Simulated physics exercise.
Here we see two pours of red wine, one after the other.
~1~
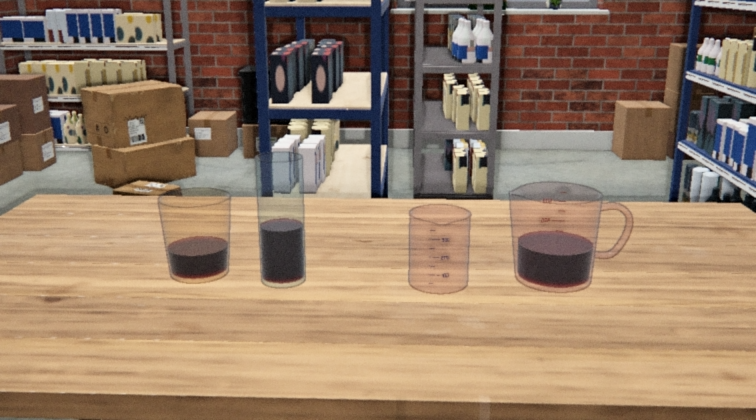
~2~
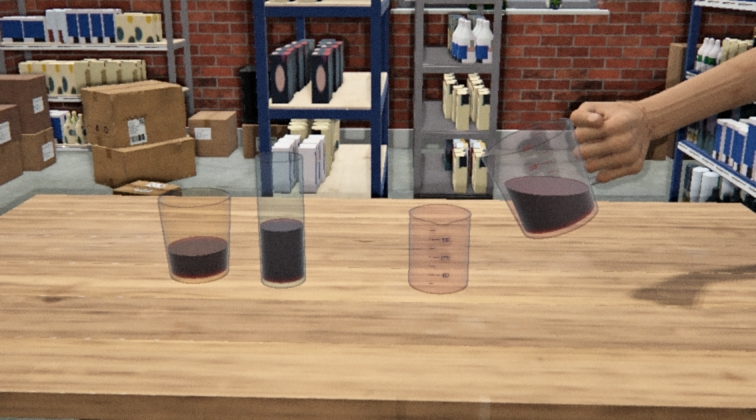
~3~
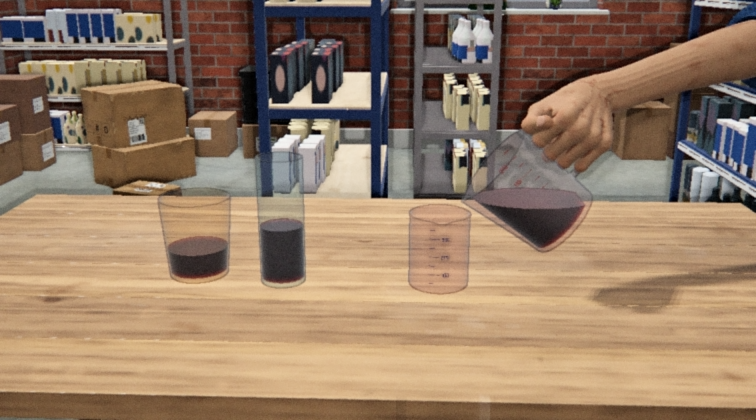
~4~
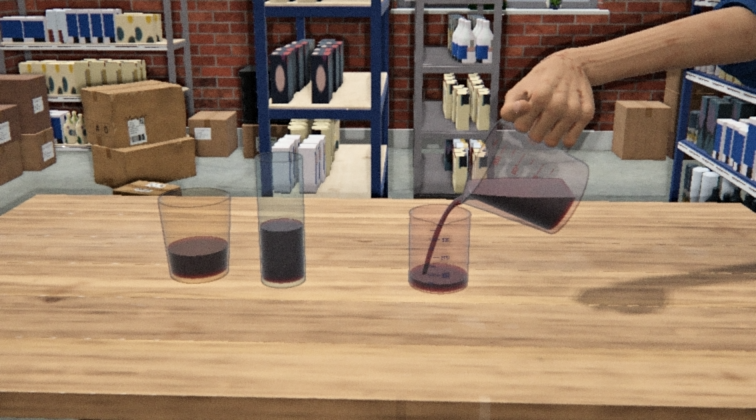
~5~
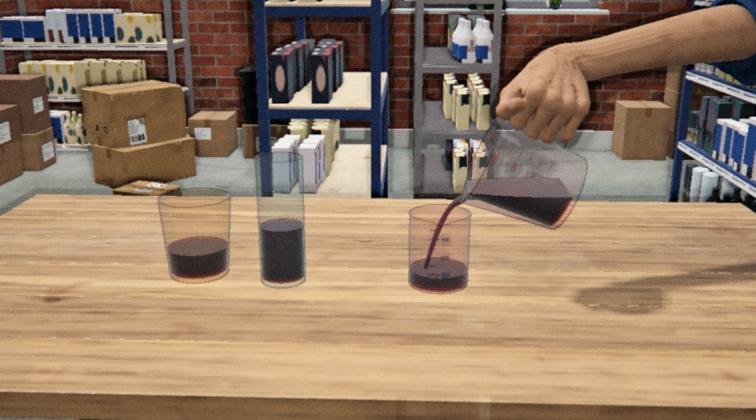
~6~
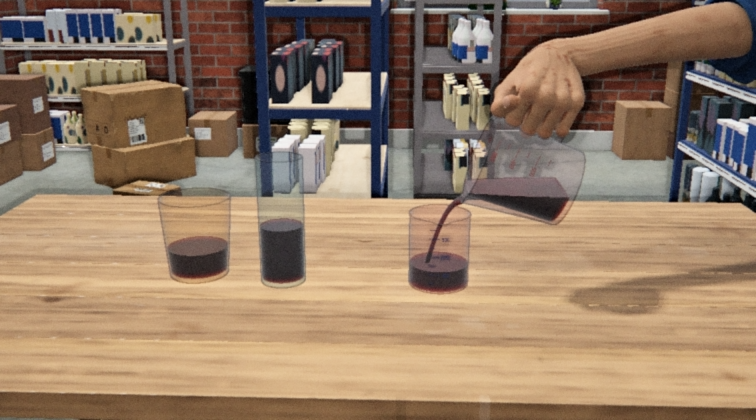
A hand lifting a measuring jug of dark red liquid, tilting it leftward and pouring a stream into an empty beaker.
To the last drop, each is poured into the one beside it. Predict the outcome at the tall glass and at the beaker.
The tall glass holds everything, the beaker holds everything.
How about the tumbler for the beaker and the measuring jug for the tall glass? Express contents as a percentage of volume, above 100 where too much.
Respectively, 30 and 120 percent of capacity.
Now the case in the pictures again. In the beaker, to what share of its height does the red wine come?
I'd say close to 75 per cent.
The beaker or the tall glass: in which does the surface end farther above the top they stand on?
The left one.
Soon after, the beaker is about half full.
Later, the beaker is about three quarters full.
In the end, the tall glass is about three quarters full; the beaker is about three quarters full.
